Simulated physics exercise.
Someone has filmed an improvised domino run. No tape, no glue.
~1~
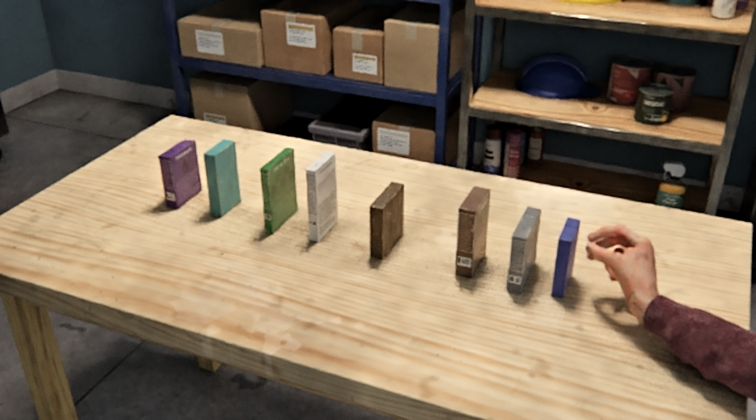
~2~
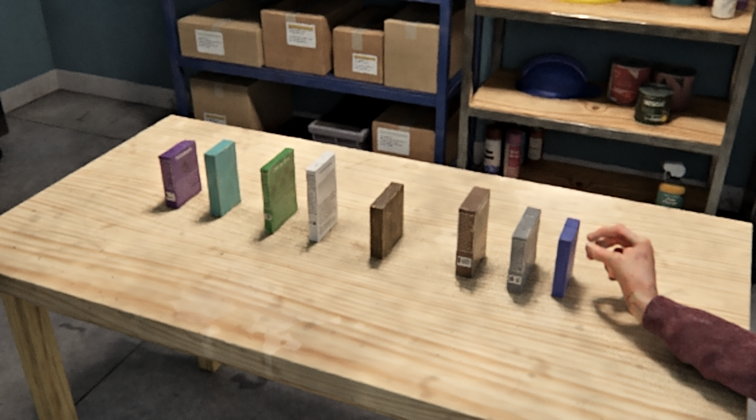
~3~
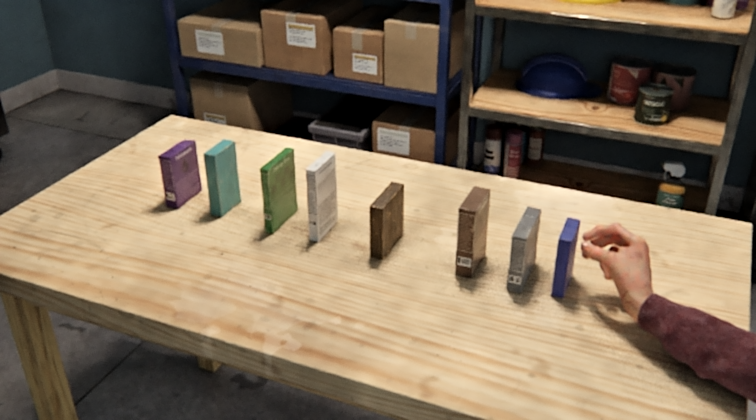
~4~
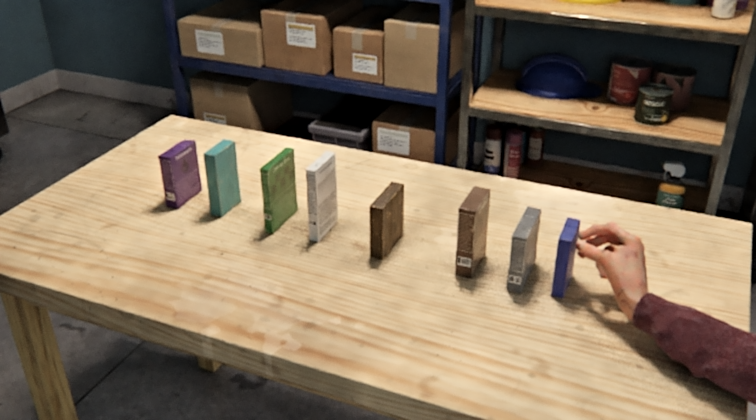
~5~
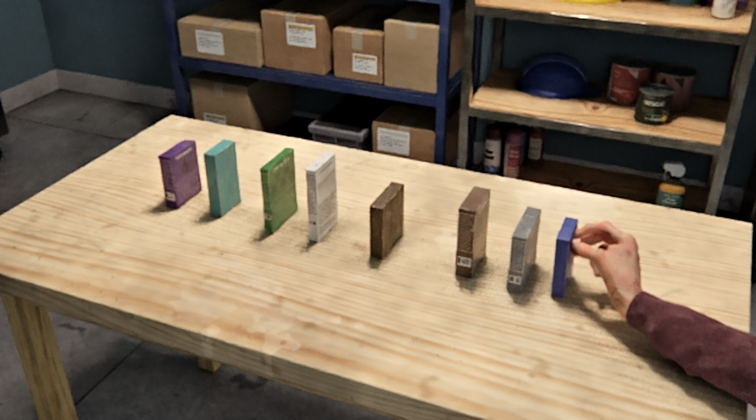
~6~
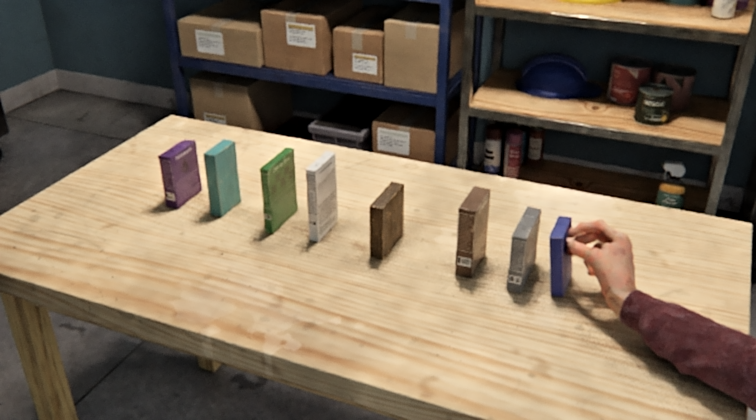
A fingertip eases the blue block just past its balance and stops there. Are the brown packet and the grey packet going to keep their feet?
The brown packet tips over and the grey packet tips over.
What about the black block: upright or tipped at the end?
The black block tips over.
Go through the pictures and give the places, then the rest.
In the first picture, brown packet (473, 232); grey packet (524, 250).
In the second picture, green packet (280, 190); turquoise board (223, 178).
In the third picture, white packet (323, 197); black block (387, 220).
In the fourth picture, green packet (280, 190); turquoise board (223, 178).
In the fifth picture, blue block 2° over; white packet (323, 197); black block (387, 220).
In the sixth picture, blue block 7° over; brown packet (473, 232); grey packet (524, 250).
Then, 0.40 s on from there, blue block 59° over; grey packet turned 45° from how it was put near (498, 247); brown packet turned 12° from how it was put near (464, 229).
Then, 0.60 s on from there, blue block 70° over; brown packet on its side near (428, 247); grey packet turned 70° from how it was put near (487, 253).
Then, 1.00 s on from there, blue block 70° over; brown packet on its side near (428, 247); grey packet turned 70° from how it was put near (487, 253); black block on its side.
In the end, toppled on the table, grey packet, black block and brown packet; moved from the start, white packet; the other 2 unmoved. At the end, from the last picture's camera, brown packet near (428, 247), grey packet near (487, 253).
